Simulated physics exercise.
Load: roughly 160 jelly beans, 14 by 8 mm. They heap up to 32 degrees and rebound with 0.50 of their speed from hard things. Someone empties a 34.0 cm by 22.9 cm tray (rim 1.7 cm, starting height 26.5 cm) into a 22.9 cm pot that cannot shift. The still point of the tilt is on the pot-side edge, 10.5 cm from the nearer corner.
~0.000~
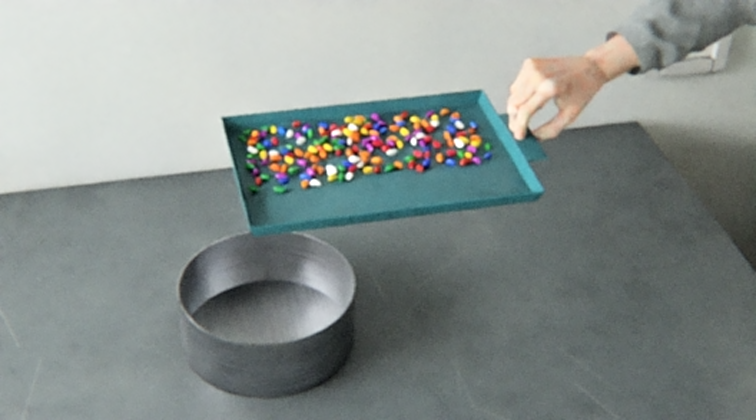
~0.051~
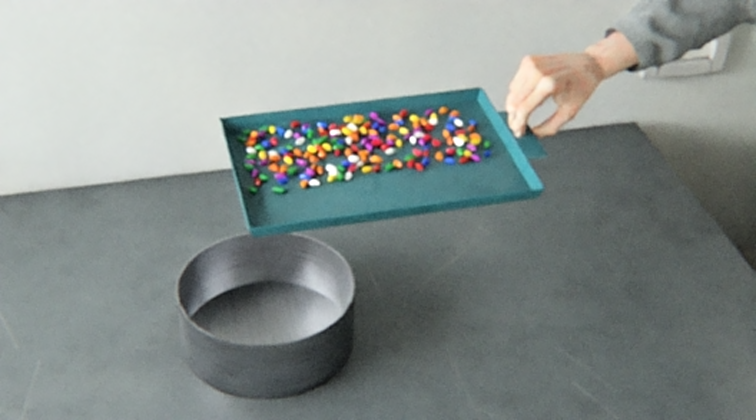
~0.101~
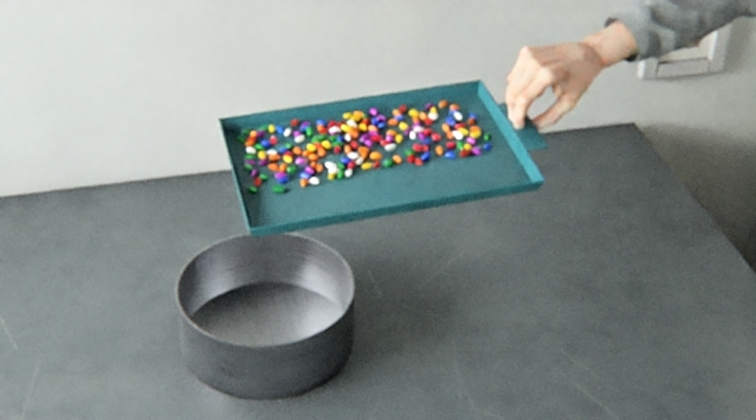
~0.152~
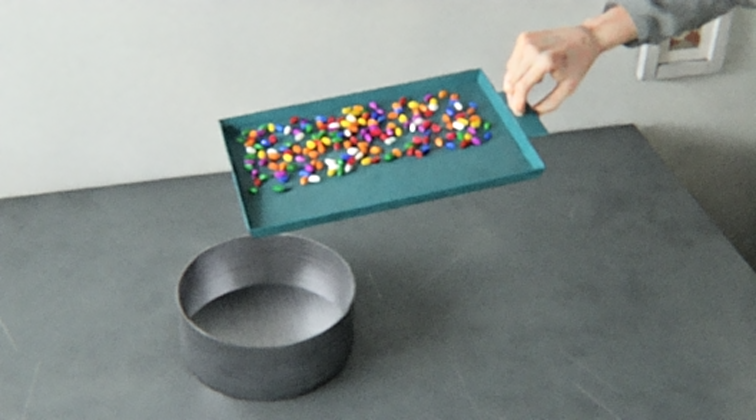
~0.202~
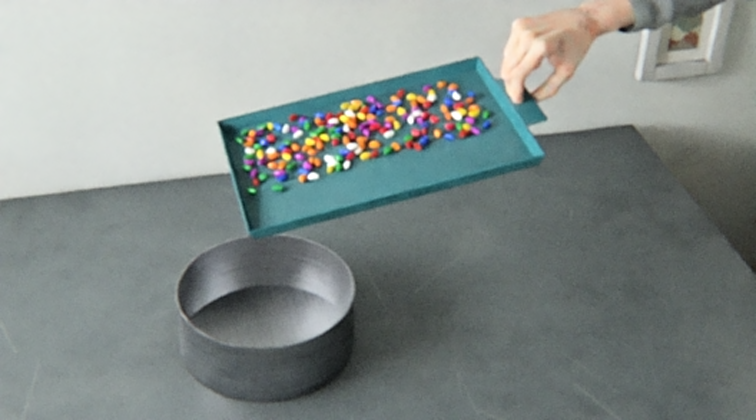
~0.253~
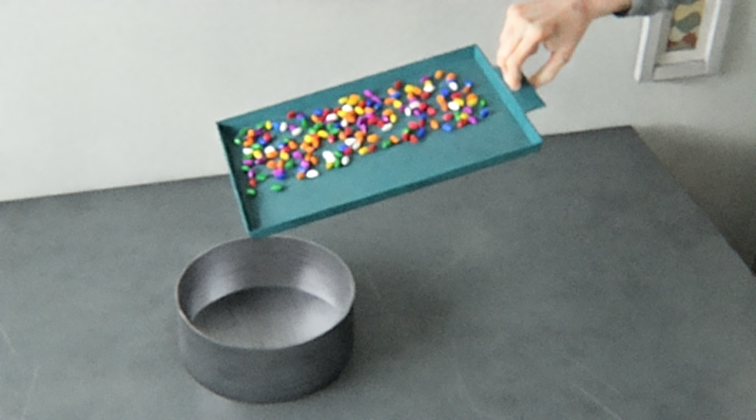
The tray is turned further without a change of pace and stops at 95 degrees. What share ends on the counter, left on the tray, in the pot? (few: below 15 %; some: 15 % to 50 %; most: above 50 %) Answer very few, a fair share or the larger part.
On the counter: A fair share; left on the tray: Very few; in the pot: The larger part.
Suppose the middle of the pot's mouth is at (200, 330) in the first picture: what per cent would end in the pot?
Some 60 per cent.
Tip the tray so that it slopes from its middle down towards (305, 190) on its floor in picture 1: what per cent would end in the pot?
Some 50 per cent.
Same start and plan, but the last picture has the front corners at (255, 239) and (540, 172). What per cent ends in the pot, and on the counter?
Pot 40, counter 60.
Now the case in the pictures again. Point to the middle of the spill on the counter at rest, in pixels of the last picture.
Near (39, 345).
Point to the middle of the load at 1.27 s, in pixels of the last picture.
At about (223, 177).
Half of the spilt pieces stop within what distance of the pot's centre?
Roughly 36 cm.
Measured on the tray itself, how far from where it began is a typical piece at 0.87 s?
Some 14 cm.
After 0.87 s, tilt 52 degrees; the tray holds 90 %, the pot 0 %.
After 1.27 s, tilt 77 degrees; the tray holds 50 %, the pot 20 %.
After 1.76 s, tilt 95 degrees; the tray holds 0 %, the pot 60 %.
At rest (3.2 s), counter 40 %, tray 0 %, pot 60 %.
